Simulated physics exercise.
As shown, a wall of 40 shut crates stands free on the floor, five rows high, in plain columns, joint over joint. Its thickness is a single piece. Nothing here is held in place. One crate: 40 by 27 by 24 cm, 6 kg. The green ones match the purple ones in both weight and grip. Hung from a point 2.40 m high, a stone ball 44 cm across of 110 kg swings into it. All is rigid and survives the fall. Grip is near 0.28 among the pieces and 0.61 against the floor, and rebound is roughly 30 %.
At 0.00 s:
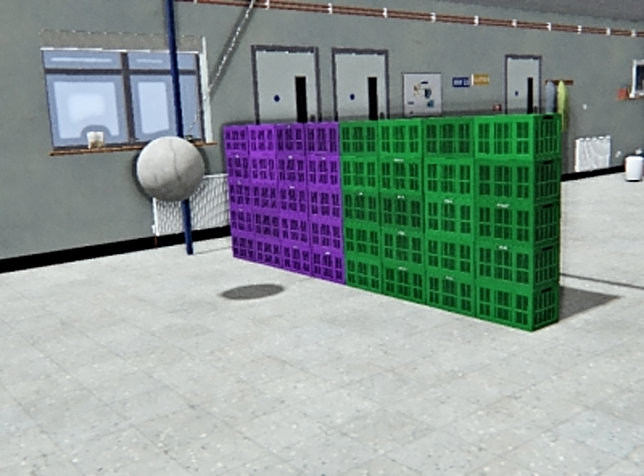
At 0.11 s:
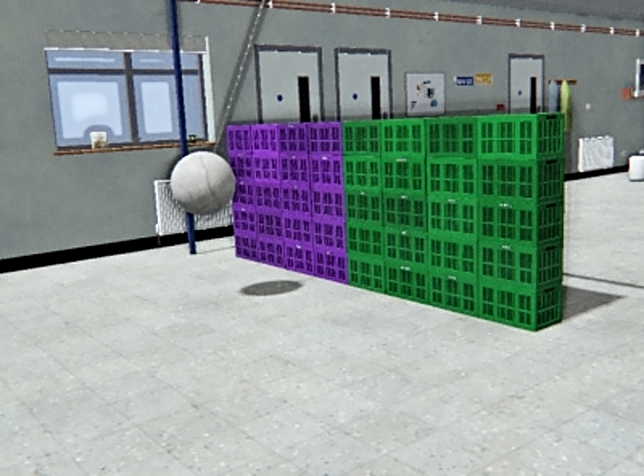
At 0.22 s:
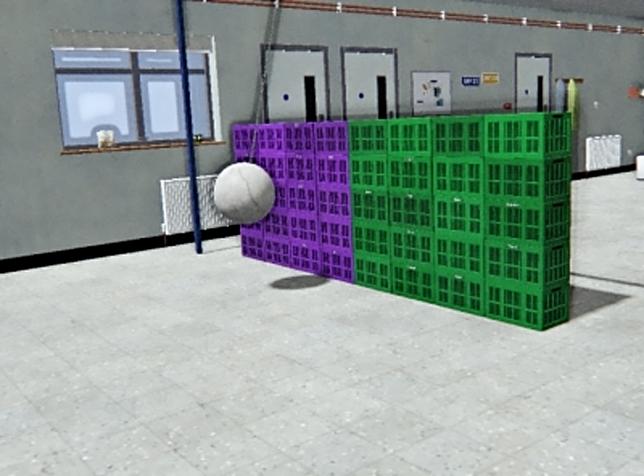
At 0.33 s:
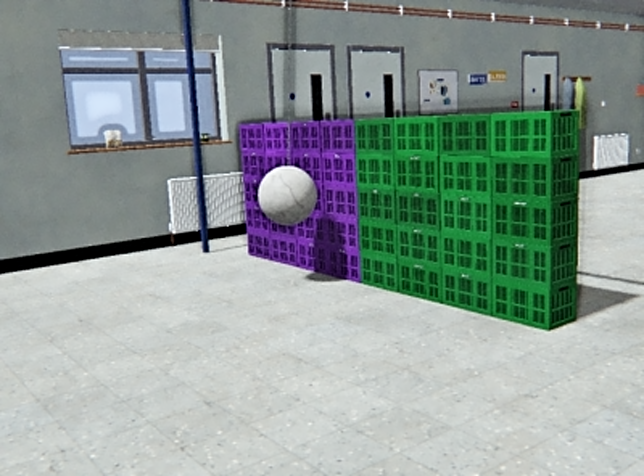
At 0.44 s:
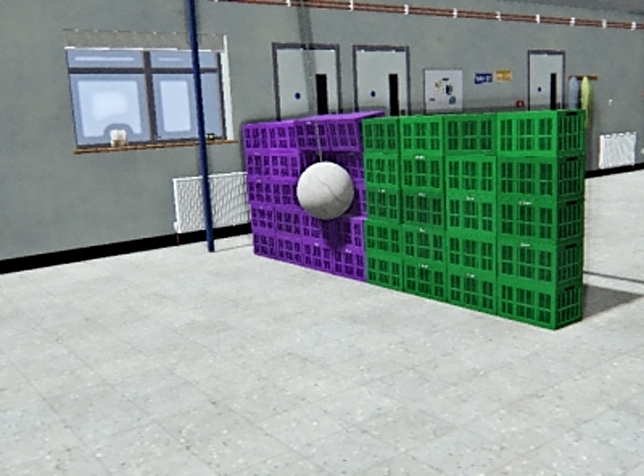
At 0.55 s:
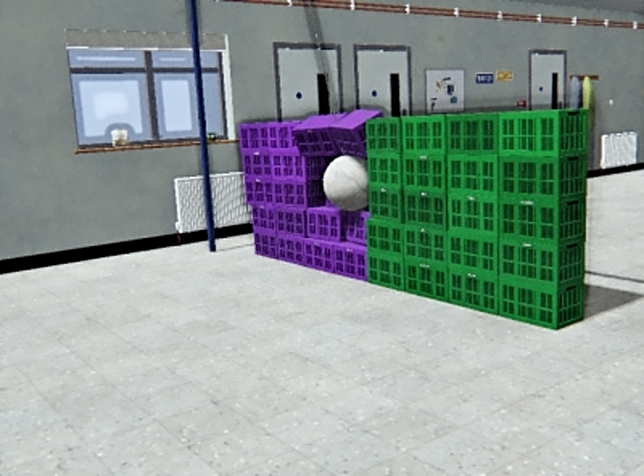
A large pale grey ball hangs at the left of a free-standing wall of stacked crates, purple on the left and green on the right, seen from slightly above in a grey-walled hall with doors and a window. The ball swings rightward across the front of the purple crates as the camera pans slightly left. It pushes into the purple section, shoving crates back and tilting the upper ones.
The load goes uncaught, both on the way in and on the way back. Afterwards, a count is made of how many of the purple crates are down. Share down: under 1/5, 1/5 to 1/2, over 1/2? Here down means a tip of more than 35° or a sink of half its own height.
1/5 to 1/2.
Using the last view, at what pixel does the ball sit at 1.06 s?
Location: Close to (401, 150).
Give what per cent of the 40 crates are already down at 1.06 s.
By that time it is 20 percent.
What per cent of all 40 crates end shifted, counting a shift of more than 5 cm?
That comes to 35 in a hundred.
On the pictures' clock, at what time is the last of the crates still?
That happens at roughly 2.0 seconds.
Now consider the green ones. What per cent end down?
Green: 0%.
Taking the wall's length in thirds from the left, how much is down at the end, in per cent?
Per cent - left 30, middle 40, right 0.
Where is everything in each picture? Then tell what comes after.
In the first picture (places mark the middle of the side facing us; the camera pans a little), ball (158, 158) line 33° before plumb; top purple crate (289, 139); top green crate (447, 138); nothing disturbed.
In the second picture, ball (191, 176) line 25° before plumb; top purple crate (292, 139).
In the third picture, ball (233, 190) line 16° before plumb; top purple crate (298, 138).
In the fourth picture, ball (277, 197) line 5° before plumb; top purple crate (305, 137).
In the fifth picture, ball (317, 197) line 5° past plumb; top purple crate (311, 135) leaning 7°; steepest lean 9°, the crate at (342, 135); 9 disturbed, none down.
In the sixth picture, ball (345, 191) line 13° past plumb; top purple crate (314, 143) leaning 22°; top green crate (471, 135); steepest lean 25°, the crate at (346, 142); 19 disturbed, none down.
After 0.72 s, line 24° past plumb; 7 of the 20 purple crates down (7 of 40 in all colours); top purple crate leaning 35°, 16 cm lower.
After 1.06 s, line 32° past plumb; 8 of the 20 purple crates down (8 of 40 in all colours); top purple crate leaning 65°, 56 cm lower.
At rest (2.3 s), line 19° before plumb; 8 of the 20 purple crates down (8 of 40 in all colours); top purple crate on its side; top green crate unmoved. That is 40 per cent. As the last picture would show them, middles, top purple crate near (323, 224), top green crate near (486, 134).
